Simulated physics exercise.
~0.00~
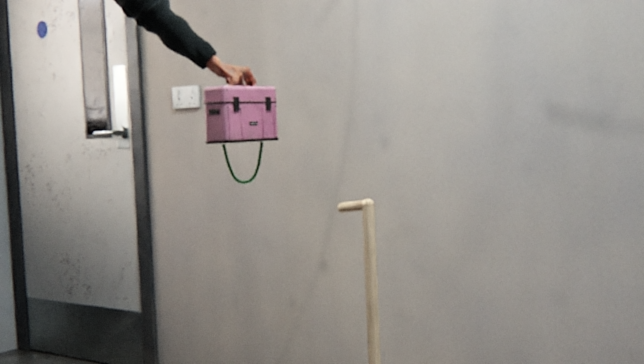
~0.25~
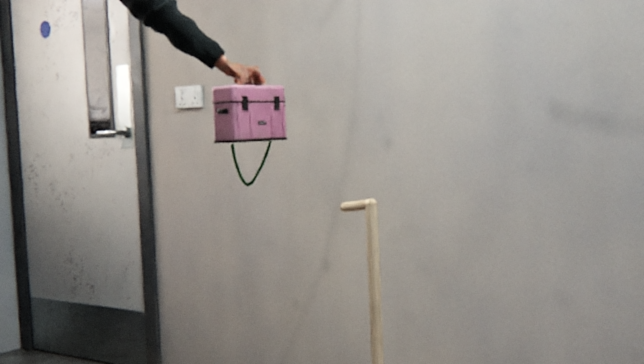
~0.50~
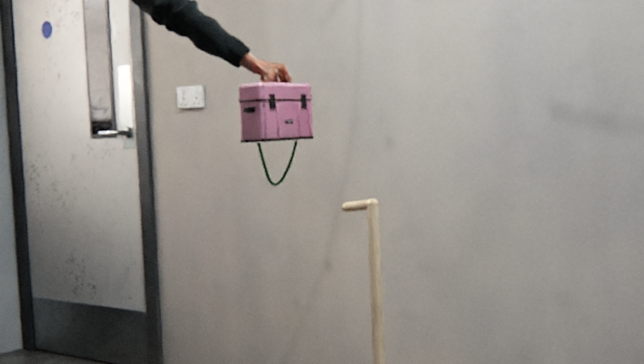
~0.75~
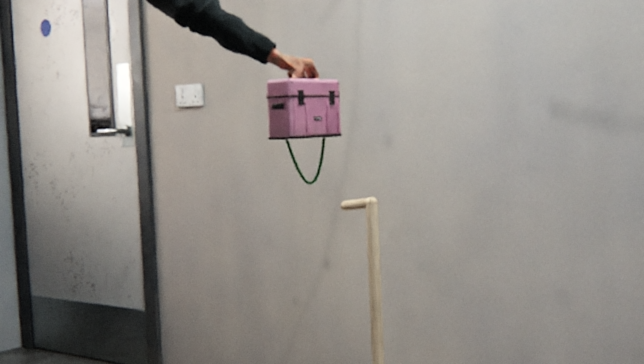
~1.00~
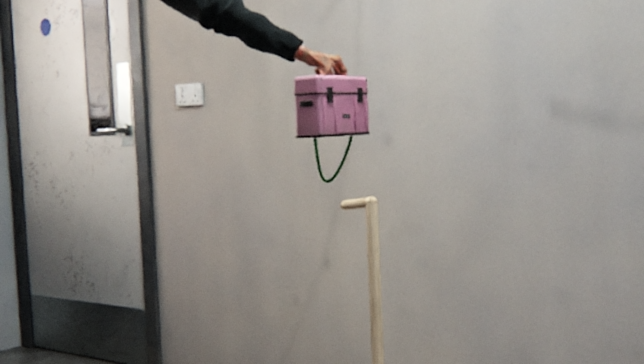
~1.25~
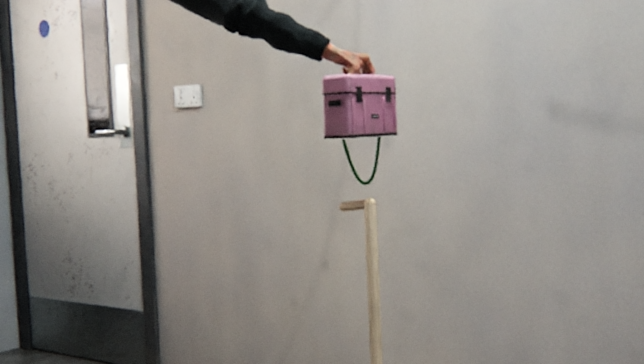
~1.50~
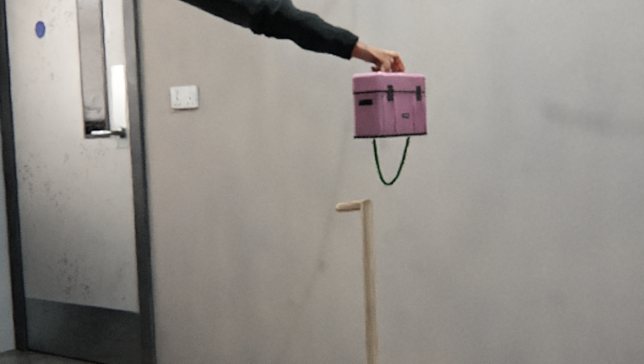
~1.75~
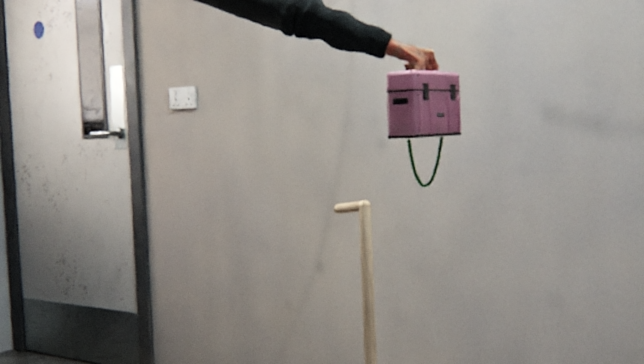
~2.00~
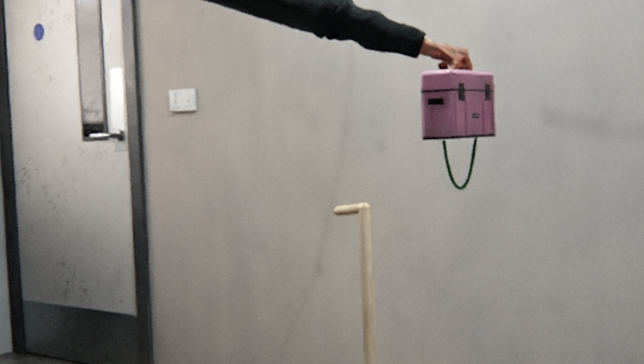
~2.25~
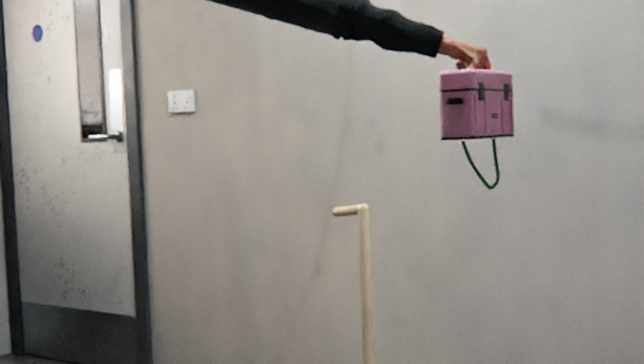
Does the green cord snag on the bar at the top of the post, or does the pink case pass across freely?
The pink case passes across freely. Its green cord clears the bar and still hangs loose beneath it on the right side of the post.
